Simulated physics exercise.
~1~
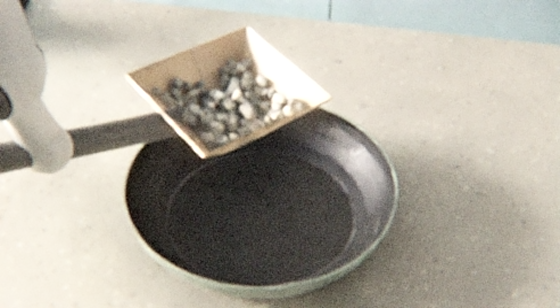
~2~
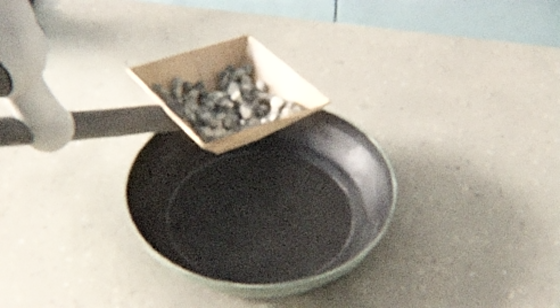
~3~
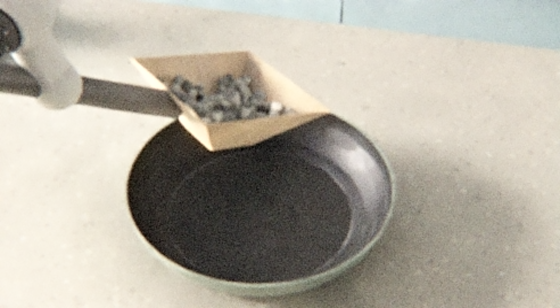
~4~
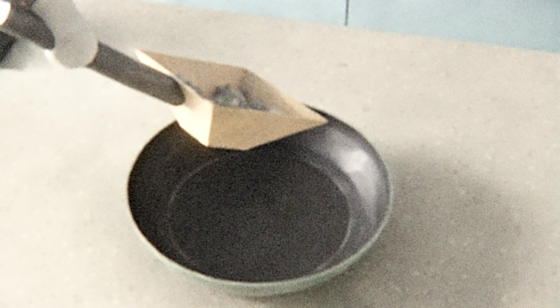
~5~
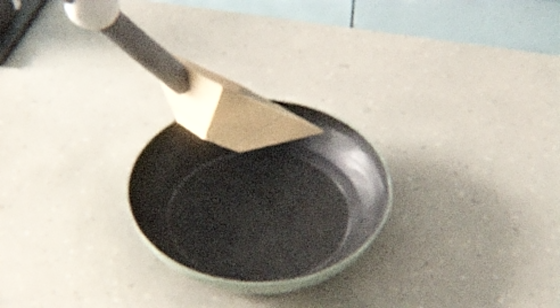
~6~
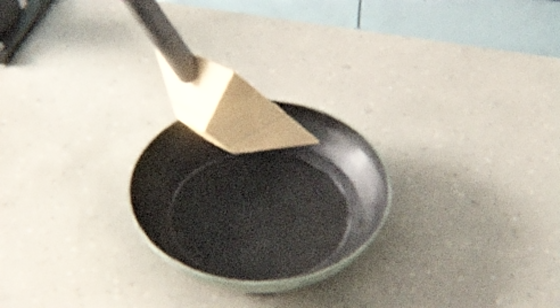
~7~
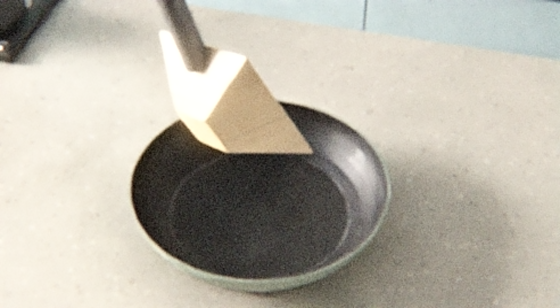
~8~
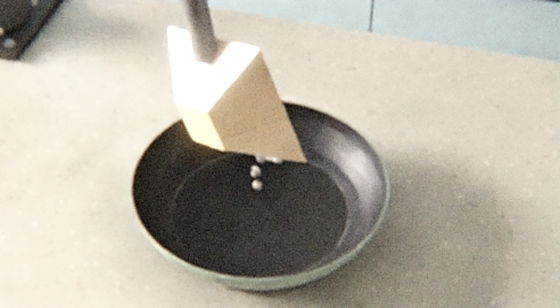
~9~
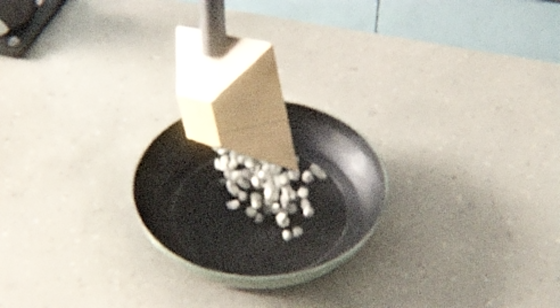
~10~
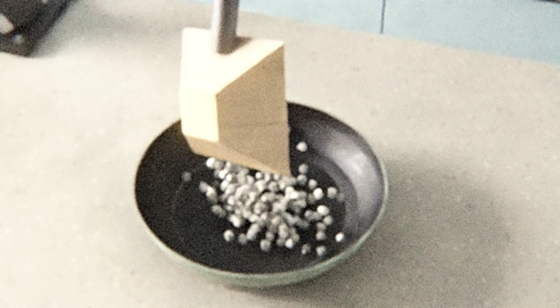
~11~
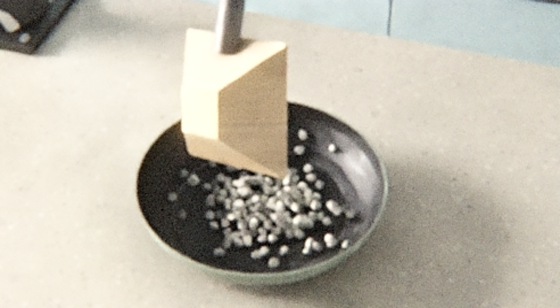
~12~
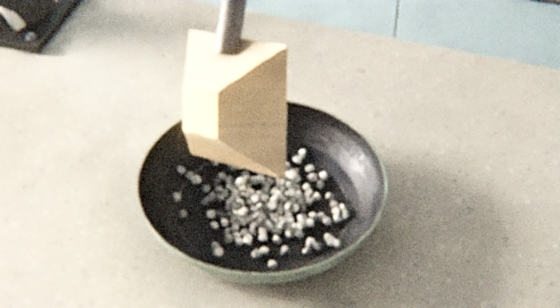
Small grey and white pieces tumbling from a tilting square wooden scoop into a dark round pan, scattering across its bottom.
